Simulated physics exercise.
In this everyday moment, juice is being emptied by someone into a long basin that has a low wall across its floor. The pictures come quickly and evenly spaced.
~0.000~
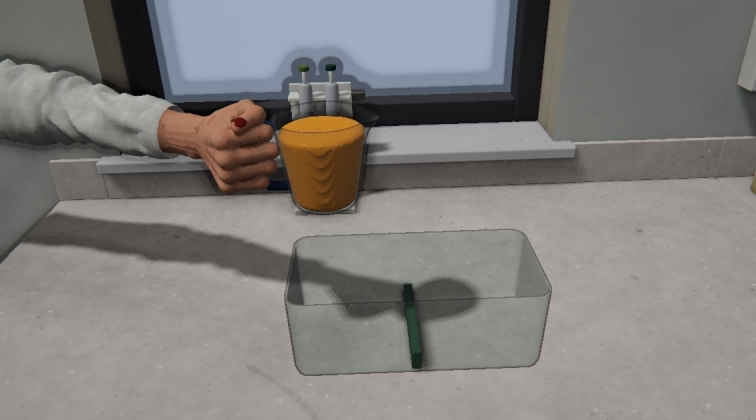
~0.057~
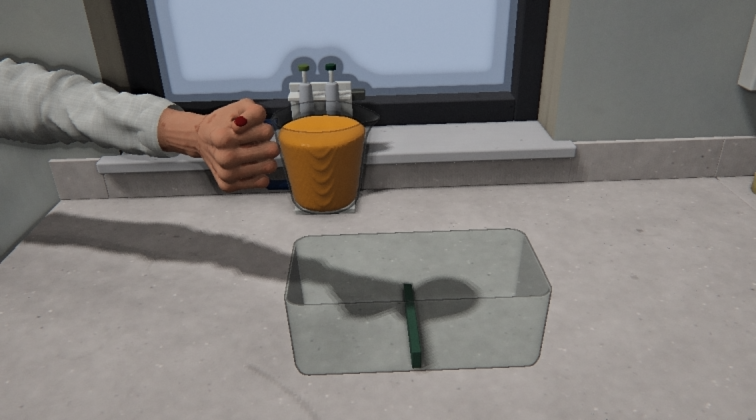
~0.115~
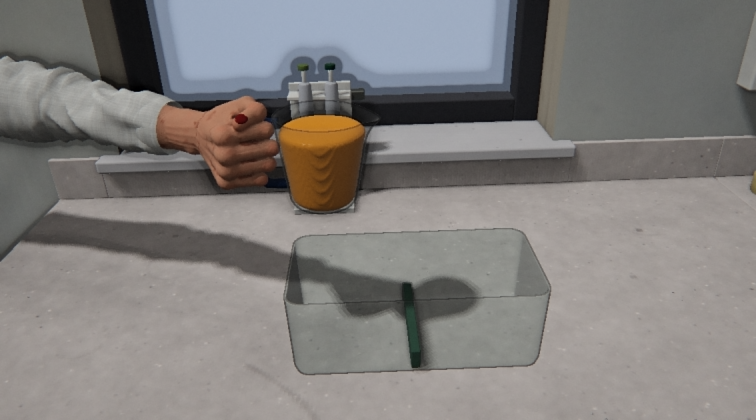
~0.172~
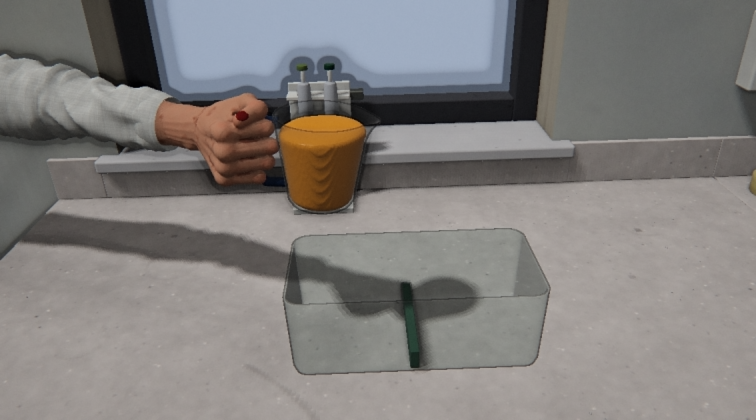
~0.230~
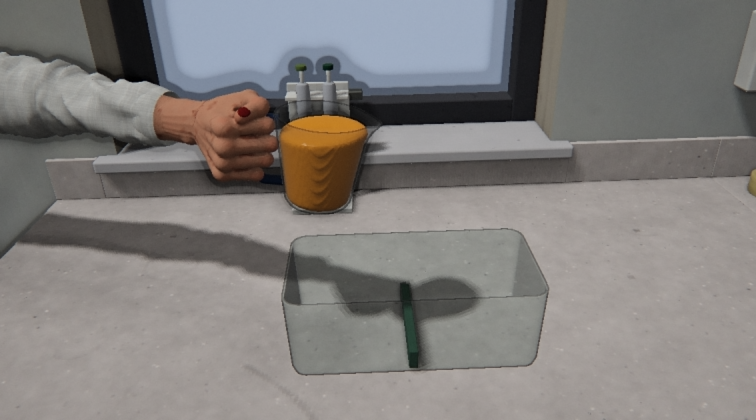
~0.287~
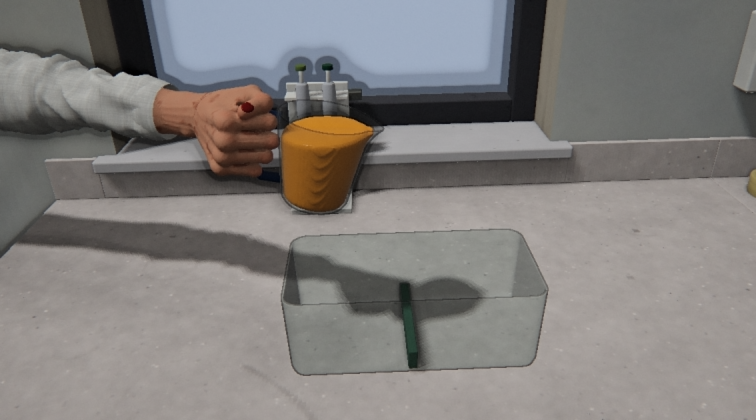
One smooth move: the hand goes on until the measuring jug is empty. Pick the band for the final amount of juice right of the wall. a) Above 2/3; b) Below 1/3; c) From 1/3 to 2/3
(a) Above 2/3.
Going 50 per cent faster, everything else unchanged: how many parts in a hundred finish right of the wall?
Near 75 parts in a hundred.
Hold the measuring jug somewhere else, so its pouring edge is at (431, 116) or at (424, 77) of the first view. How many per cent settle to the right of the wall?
It works out to around 85 % and then around 80 %.
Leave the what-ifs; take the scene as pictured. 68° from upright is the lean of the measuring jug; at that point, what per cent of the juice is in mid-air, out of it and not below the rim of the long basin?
Close to 20 per cent.
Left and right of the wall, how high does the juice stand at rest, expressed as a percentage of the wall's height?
20 % left, 70 % right.
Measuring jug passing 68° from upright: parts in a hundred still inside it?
Remaining share, estimated: 70 %.
A moment on, the measuring jug is tipped part way and 68 per cent is still to pour, 0 is left of the wall and 11 right of it.
Next, the measuring jug is tipped right over and 9 per cent is still to pour, 7 is left of the wall and 72 right of it.
Then the measuring jug is tipped right over and 0 per cent is still to pour, 18 is left of the wall and 81 right of it.
Later the measuring jug is tipped right over and 0 per cent is still to pour, 21 is left of the wall and 78 right of it.
In the end 21 per cent lies left of the wall, 78 right of it and 1 outside.
